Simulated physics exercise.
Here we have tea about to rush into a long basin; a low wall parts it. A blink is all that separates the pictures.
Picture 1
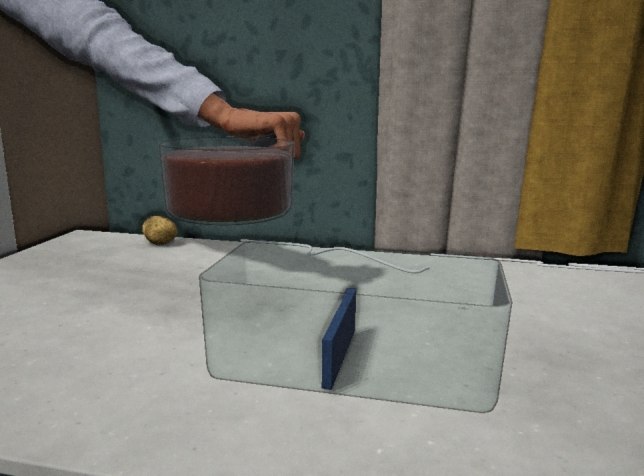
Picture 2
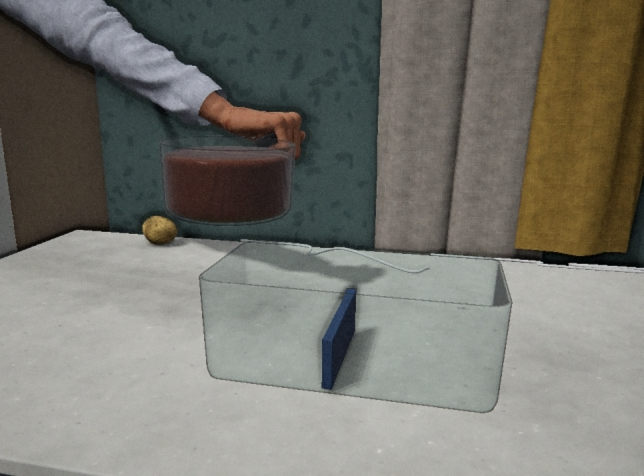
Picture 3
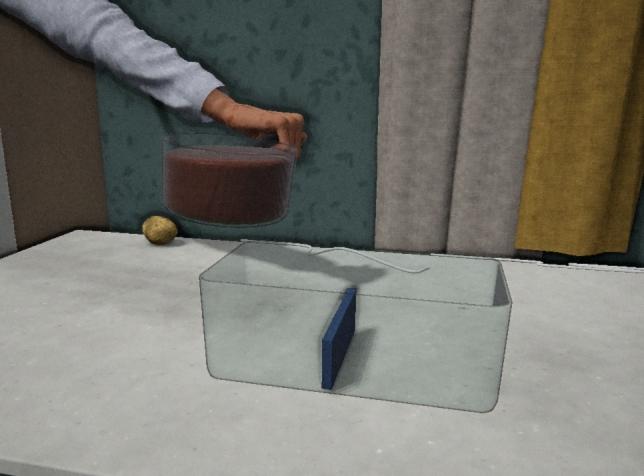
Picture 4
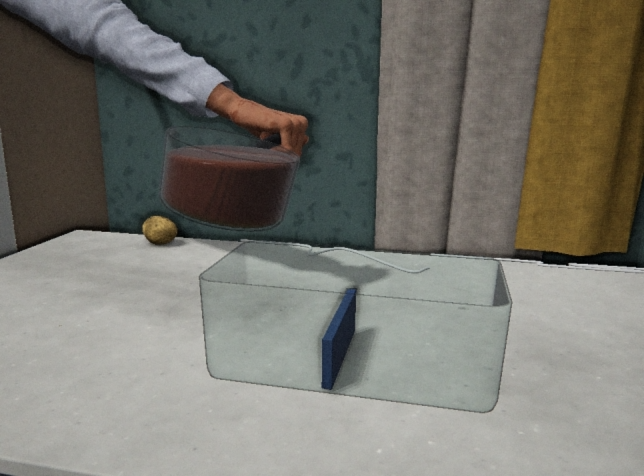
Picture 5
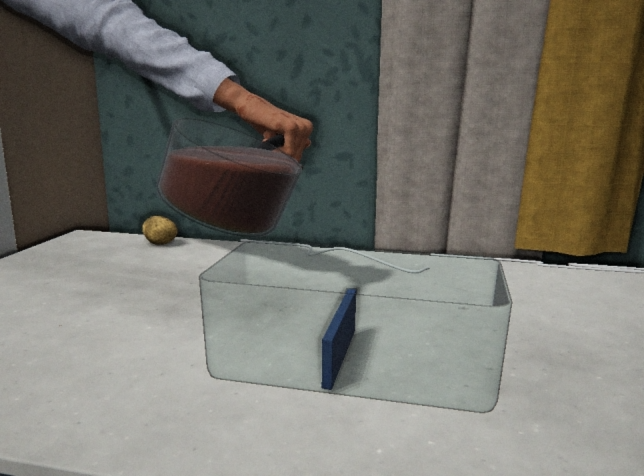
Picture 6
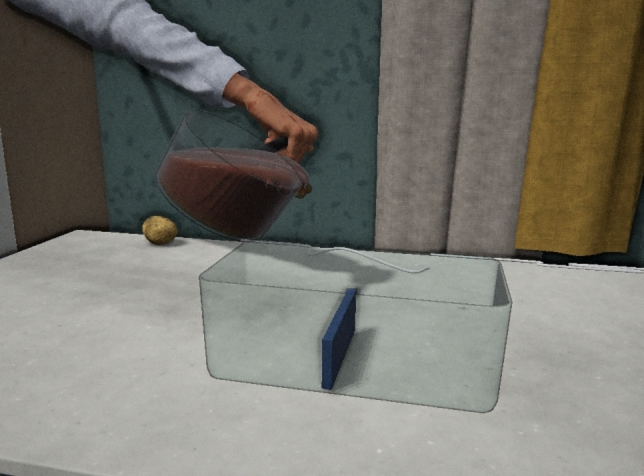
A pale tabletop stands before a patterned teal wall with grey and mustard curtains on the right, seen from slightly above by a still camera. A clear container of reddish-brown liquid hangs from a hand at upper left, near a small yellowish round object, with a long clear basin holding a blue divider in front. The hand tilts the container rightward, slowly, then further.
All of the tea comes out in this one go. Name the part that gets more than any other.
Most of it ends up on the left side.
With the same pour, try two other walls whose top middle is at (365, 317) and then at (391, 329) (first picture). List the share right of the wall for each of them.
Roughly 5 per cent first and roughly 15 per cent second.
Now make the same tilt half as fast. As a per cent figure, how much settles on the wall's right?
Roughly 50 per cent ends up there.
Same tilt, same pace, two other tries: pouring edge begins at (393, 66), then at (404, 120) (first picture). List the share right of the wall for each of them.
First try: About 85 %; second try: About 90 %.
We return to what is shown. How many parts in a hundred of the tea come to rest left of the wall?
I'd put it at about 70 per cent.
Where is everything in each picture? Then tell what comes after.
Tilt 0°; pouring edge (291, 147); surface from (172, 151) to (290, 156); the long basin's rim runs from (224, 259) to (505, 282); the wall's top is at (341, 313), in the first frame.
Tilt 2°; pouring edge (292, 149); surface from (173, 151) to (291, 157), in the second frame.
Tilt 6°; pouring edge (294, 154); surface from (174, 149) to (293, 158), in the third frame.
Tilt 13°; pouring edge (296, 163); surface from (176, 150) to (296, 161), in the fourth frame.
Tilt 22°; pouring edge (298, 175); surface from (175, 153) to (296, 166); 1 per cent is over the edge, in the fifth frame.
Tilt 34°; pouring edge (297, 189); surface from (172, 154) to (300, 183); 6 per cent is over the edge, in the sixth frame.
A moment on, the tilt is 98° and 26 per cent is still to pour, 27 is left of the wall and 22 right of it.
Next, the tilt is 109° and 5 per cent is still to pour, 62 is left of the wall and 25 right of it.
Then the tilt is 109° and 0 per cent is still to pour, 69 is left of the wall and 26 right of it.
Later the tilt is 109° and 0 per cent is still to pour, 70 is left of the wall and 26 right of it.
At rest 70 per cent lies left of the wall, 26 right of it and 4 outside.
